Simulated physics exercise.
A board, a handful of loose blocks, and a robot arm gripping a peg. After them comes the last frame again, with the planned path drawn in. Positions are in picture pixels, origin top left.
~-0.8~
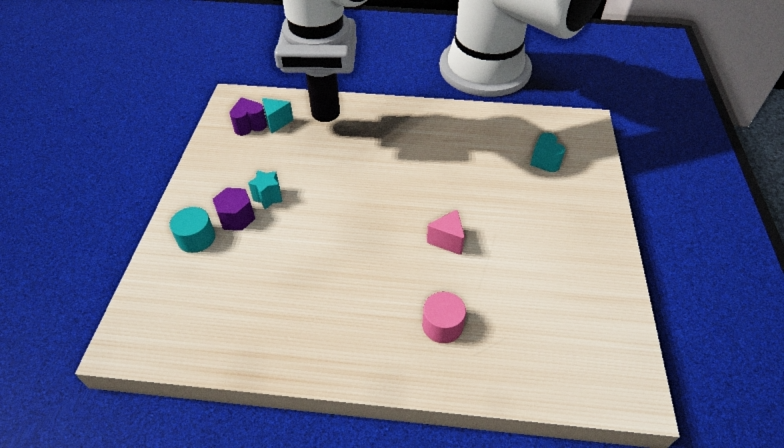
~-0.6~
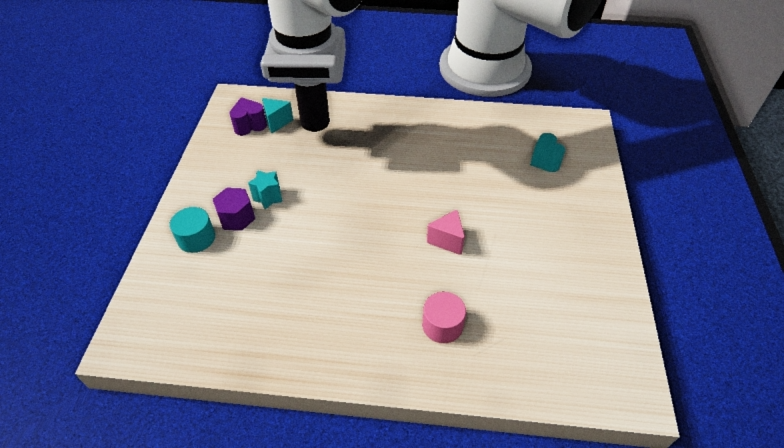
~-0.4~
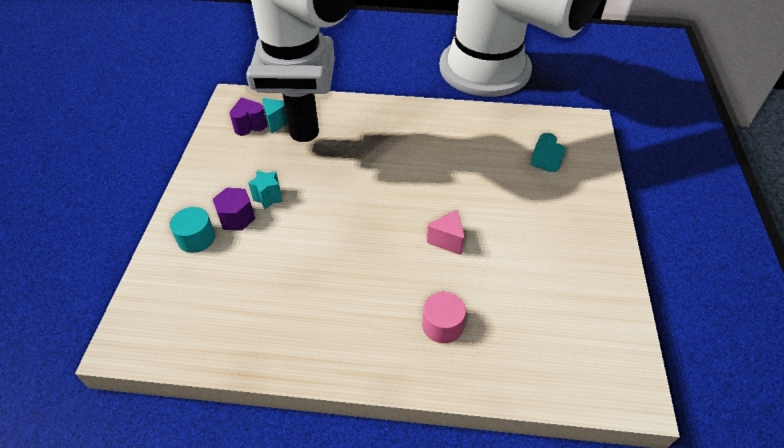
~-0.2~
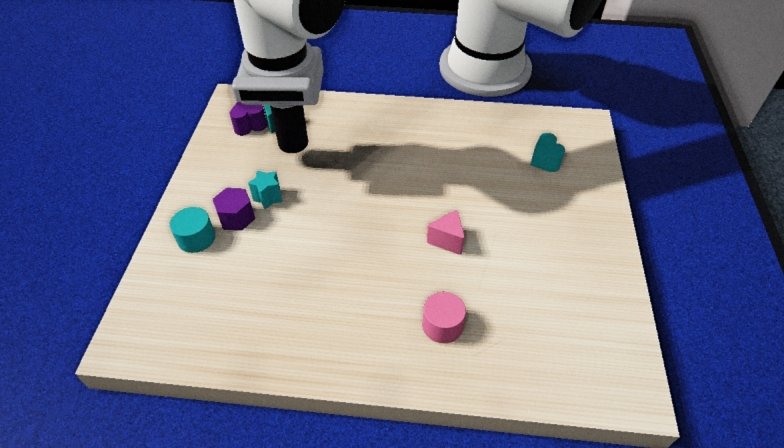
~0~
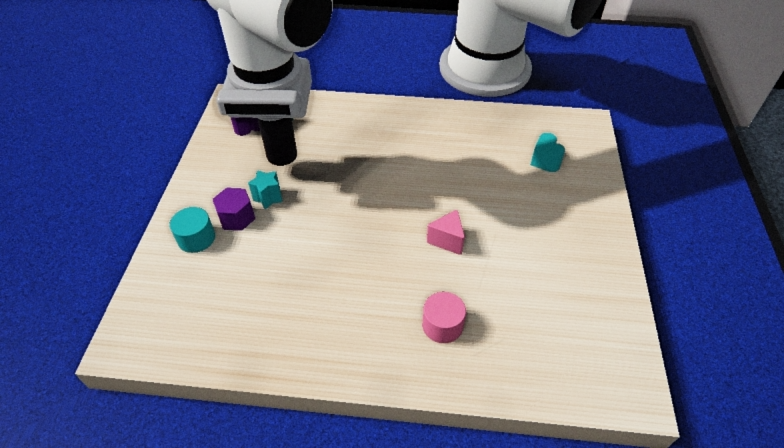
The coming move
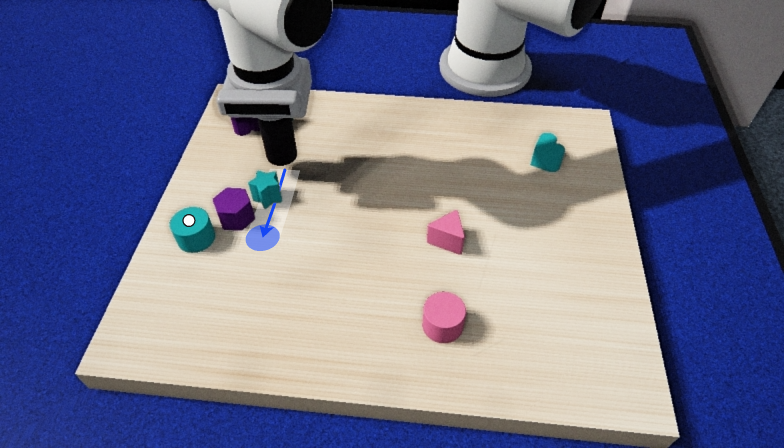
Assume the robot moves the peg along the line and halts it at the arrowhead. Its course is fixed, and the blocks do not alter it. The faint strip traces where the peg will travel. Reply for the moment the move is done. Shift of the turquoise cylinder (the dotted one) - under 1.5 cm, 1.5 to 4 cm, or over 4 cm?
The turquoise cylinder moves 1.5-4 cm.
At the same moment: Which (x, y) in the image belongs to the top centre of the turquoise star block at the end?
The turquoise star block ends near (241, 241).
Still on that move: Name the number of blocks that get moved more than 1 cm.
The push moves three or more blocks more than 1 cm.
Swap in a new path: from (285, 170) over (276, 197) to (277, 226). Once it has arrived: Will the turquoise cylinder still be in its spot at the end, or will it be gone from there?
It gets moved.
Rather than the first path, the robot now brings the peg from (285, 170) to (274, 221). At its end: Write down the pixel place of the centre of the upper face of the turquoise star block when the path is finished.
It should be at about (248, 222).
Path on the board, from (285, 170) to (263, 238); the dot is on the turquoise cylinder.
The first path, step by step. One third of the way, peg (276, 178); purple hexagon (229, 202); turquoise star block (259, 191), turned 20° clockwise.
Two thirds of the way, peg (268, 201); turquoise cylinder (178, 230); purple hexagon (216, 224); turquoise star block (248, 215), turned 30° clockwise.
At the end, peg (259, 225); turquoise cylinder (169, 235); purple hexagon (203, 244), turned 40° clockwise; turquoise star block (241, 241), turned 20° clockwise; turquoise triangular block in place.
